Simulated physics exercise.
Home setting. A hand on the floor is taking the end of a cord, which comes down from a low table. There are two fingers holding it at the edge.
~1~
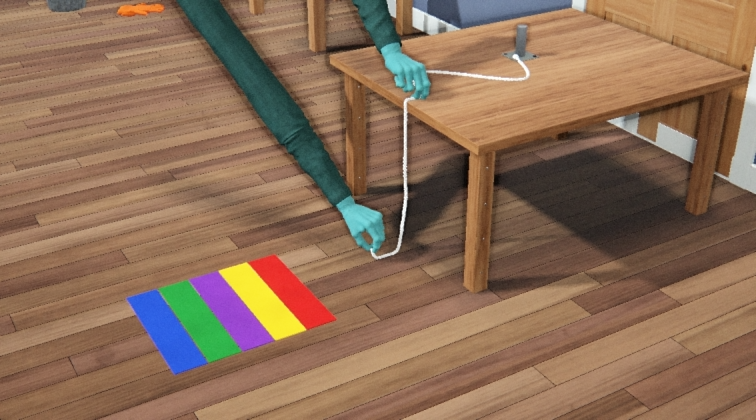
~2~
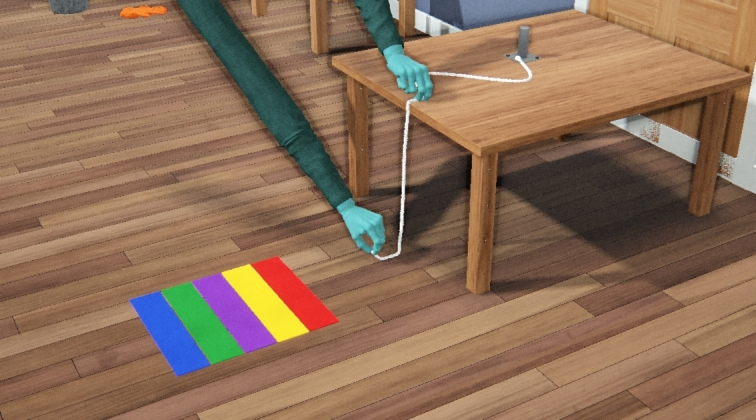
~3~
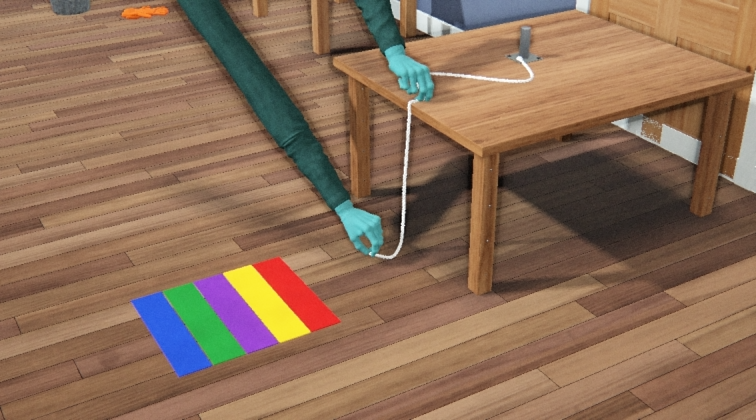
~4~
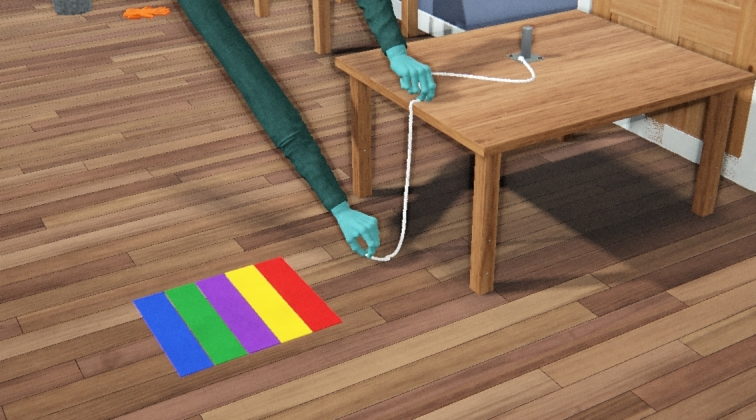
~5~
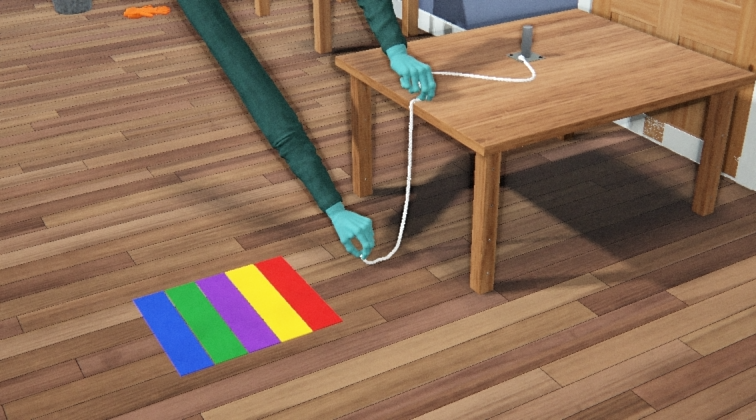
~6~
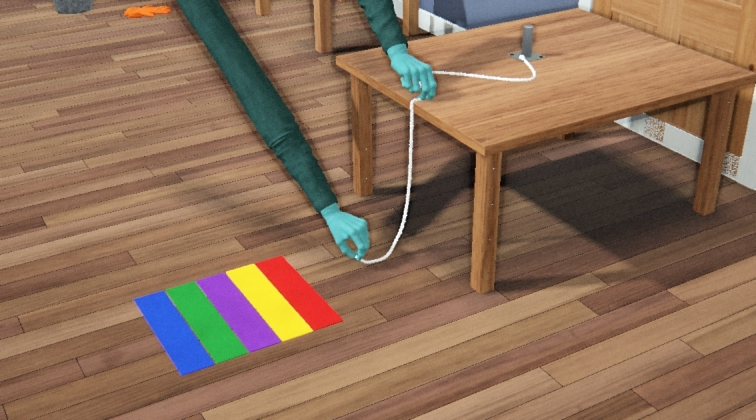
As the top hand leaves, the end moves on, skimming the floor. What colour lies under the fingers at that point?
Blue.
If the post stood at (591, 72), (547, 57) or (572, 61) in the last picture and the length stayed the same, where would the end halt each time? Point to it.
Roughly (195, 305), then (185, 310), then (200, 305).
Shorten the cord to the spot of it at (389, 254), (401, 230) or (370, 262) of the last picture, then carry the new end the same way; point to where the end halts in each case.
Well, that gives around (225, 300) the first time, (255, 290) the next and (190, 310) the last.
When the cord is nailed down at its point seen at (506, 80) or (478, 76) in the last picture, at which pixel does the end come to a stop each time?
Try one gives (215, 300); try two gives (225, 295).
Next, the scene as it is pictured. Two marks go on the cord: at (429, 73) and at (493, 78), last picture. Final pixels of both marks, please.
They finish at (400, 103) and (450, 82) respectively.
Soon after, end near (231, 296); over purple.
Then, end near (192, 308); over green.
At full stretch, end near (167, 315); over blue. The end stops over the blue strip.
